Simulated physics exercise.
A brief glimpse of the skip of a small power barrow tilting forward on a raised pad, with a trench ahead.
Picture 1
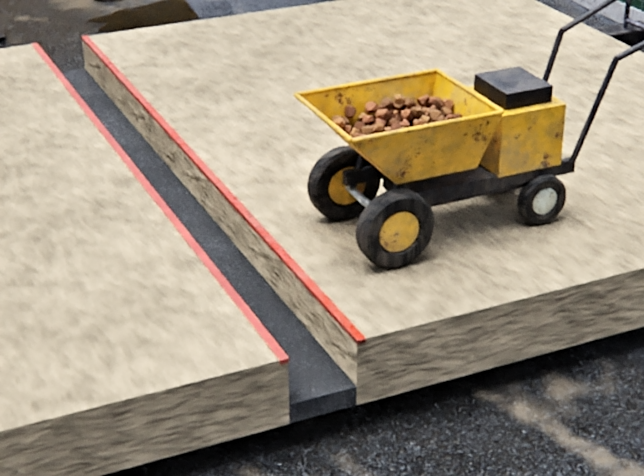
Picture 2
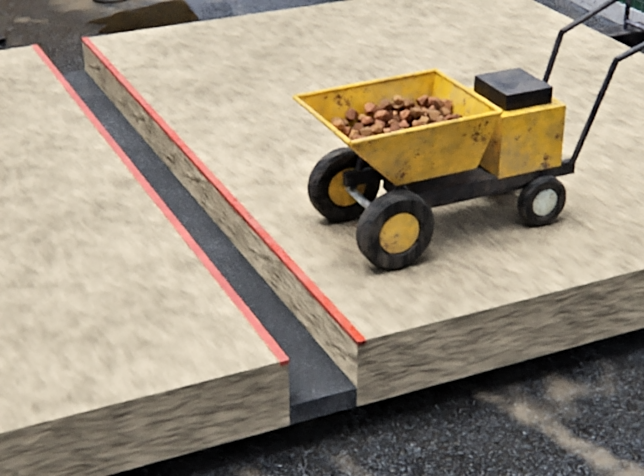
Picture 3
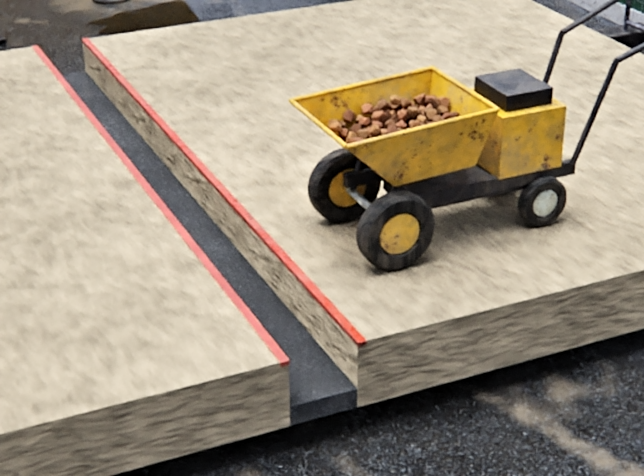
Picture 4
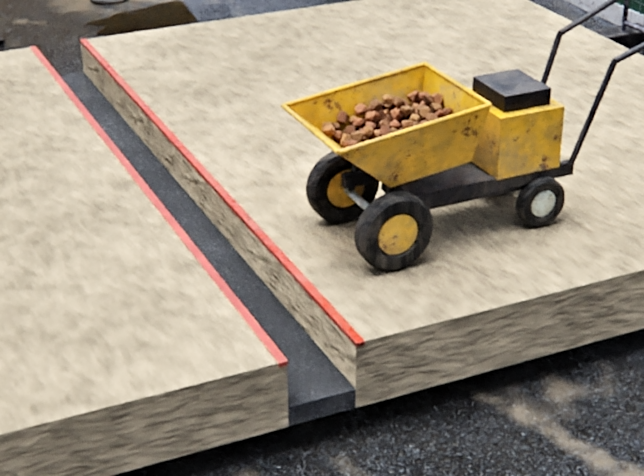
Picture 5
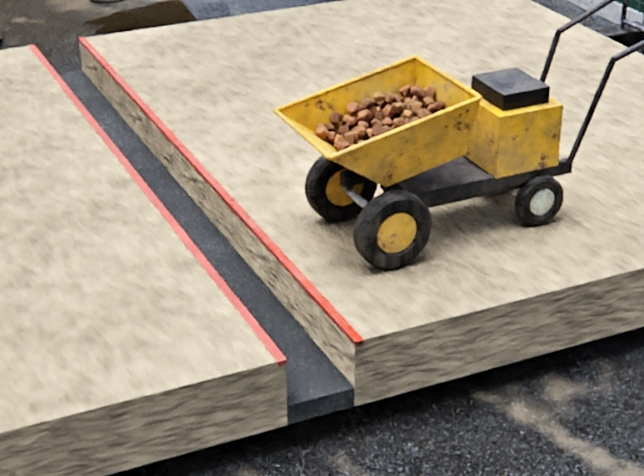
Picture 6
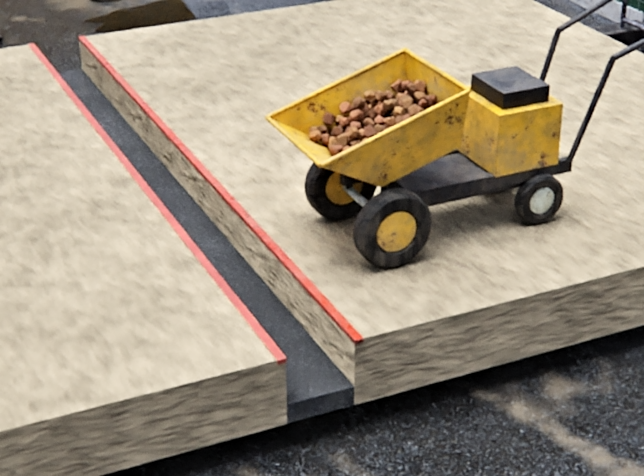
We see a small yellow power barrow loaded with brown clods standing on a raised pad beside a red-edged trench; its skip starts level, then gradually tilts forward to the left while the wheels stay in place.
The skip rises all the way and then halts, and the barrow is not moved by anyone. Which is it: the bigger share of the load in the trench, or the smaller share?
The bigger share.
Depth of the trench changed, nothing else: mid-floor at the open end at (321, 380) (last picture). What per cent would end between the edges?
Something like 80 %.
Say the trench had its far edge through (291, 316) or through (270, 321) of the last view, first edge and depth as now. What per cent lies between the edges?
The first case gives around 10 percent, and the second around 60 percent.
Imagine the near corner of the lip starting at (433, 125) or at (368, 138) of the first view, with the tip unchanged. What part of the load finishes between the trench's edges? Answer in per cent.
Some 30 in a hundred, then some 100 in a hundred.
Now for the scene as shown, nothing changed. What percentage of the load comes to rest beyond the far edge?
10 per cent.
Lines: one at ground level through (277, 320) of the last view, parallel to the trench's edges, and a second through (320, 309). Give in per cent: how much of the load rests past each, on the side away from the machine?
Respectively 40 and 100 percent.
Shortly afterwards, skip tipped steeply; the whole lot in the skip.
Next, skip tipped steeply; all but a few in the skip; a little in or heaped over the trench; only a few falling.
Some moments later, skip tipped right over; near a quarter in the skip; the bulk in or heaped over the trench; a little beyond it.
In the end, skip tipped right over; the bulk in or heaped over the trench; a little beyond it.
